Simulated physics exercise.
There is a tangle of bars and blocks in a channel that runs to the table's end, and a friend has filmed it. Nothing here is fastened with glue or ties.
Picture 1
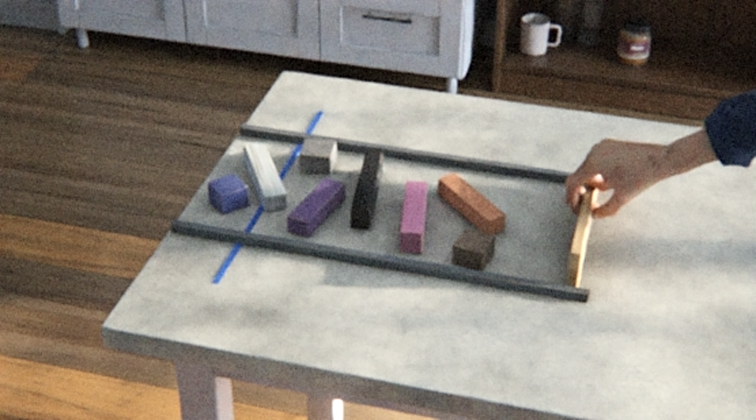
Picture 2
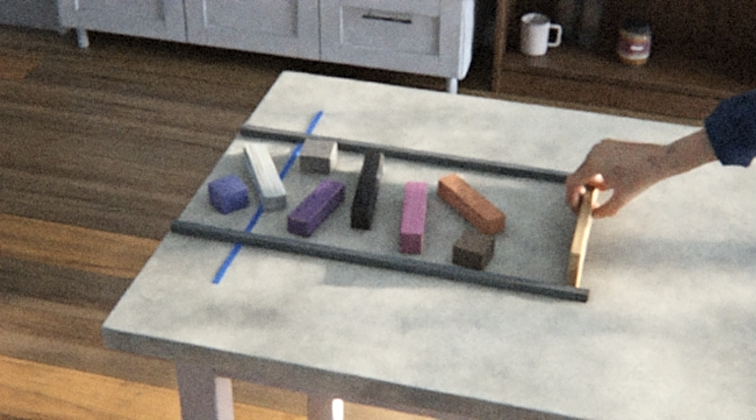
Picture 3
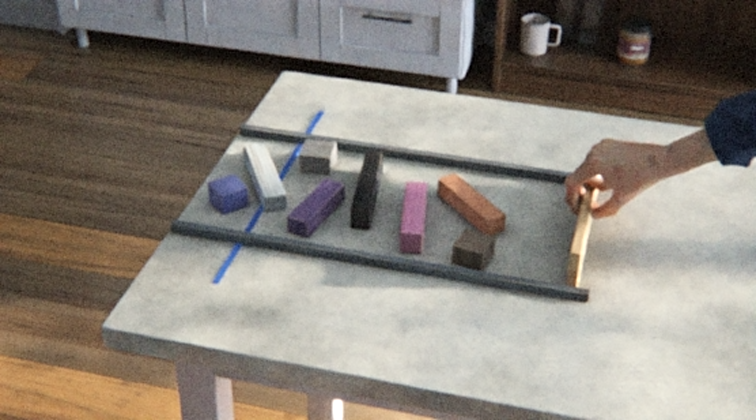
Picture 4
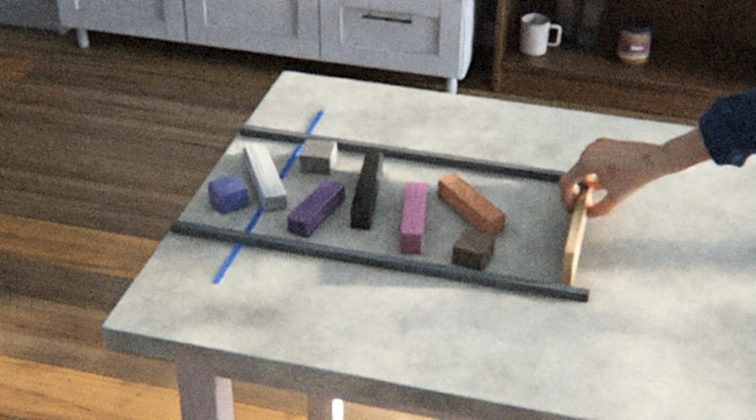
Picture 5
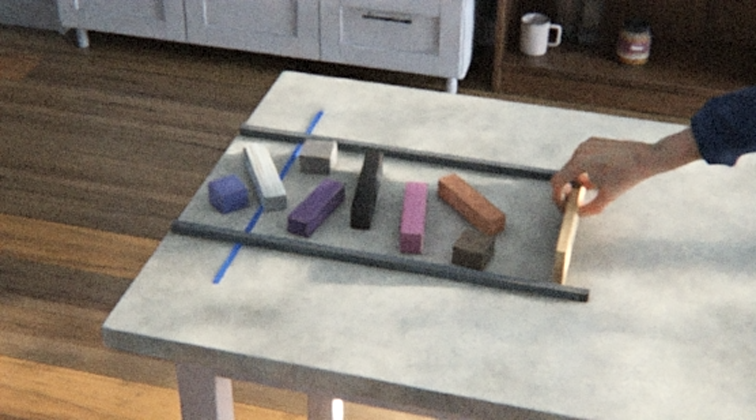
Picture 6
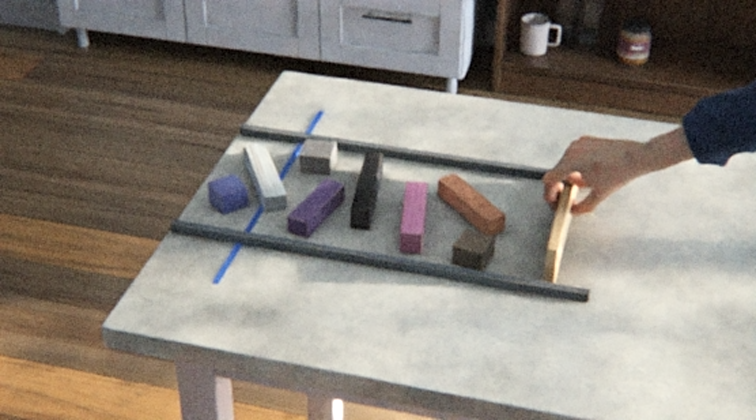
A hand sliding a wooden board slightly left between two dark rails on a table, the coloured blocks and bars staying still.
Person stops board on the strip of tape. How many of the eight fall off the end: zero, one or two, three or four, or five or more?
The push is going to knock off a trio or a quartet.
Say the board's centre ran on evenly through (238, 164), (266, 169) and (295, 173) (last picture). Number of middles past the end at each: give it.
Respectively 6, 4 and 2.
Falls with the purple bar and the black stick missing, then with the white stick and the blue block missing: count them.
Count: 1 (first case); 1 (second).
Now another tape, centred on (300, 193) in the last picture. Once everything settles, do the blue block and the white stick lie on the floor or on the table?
Outcome - blue block topples off, white stick topples off.
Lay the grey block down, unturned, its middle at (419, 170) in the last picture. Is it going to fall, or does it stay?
So the grey block keeps its spot.
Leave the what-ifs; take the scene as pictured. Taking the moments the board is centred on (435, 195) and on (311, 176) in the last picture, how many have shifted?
At the first spot the count is 3, and at the second it is 8.
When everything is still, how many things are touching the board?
I count 2 of them.
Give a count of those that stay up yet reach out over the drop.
I make it 1.
Soon after, none off yet; blue block at rest near (228, 195); white stick at rest near (265, 177); grey block at rest near (318, 157).
In the end, the number that fall off is three or four; gone, purple bar, white stick and blue block.
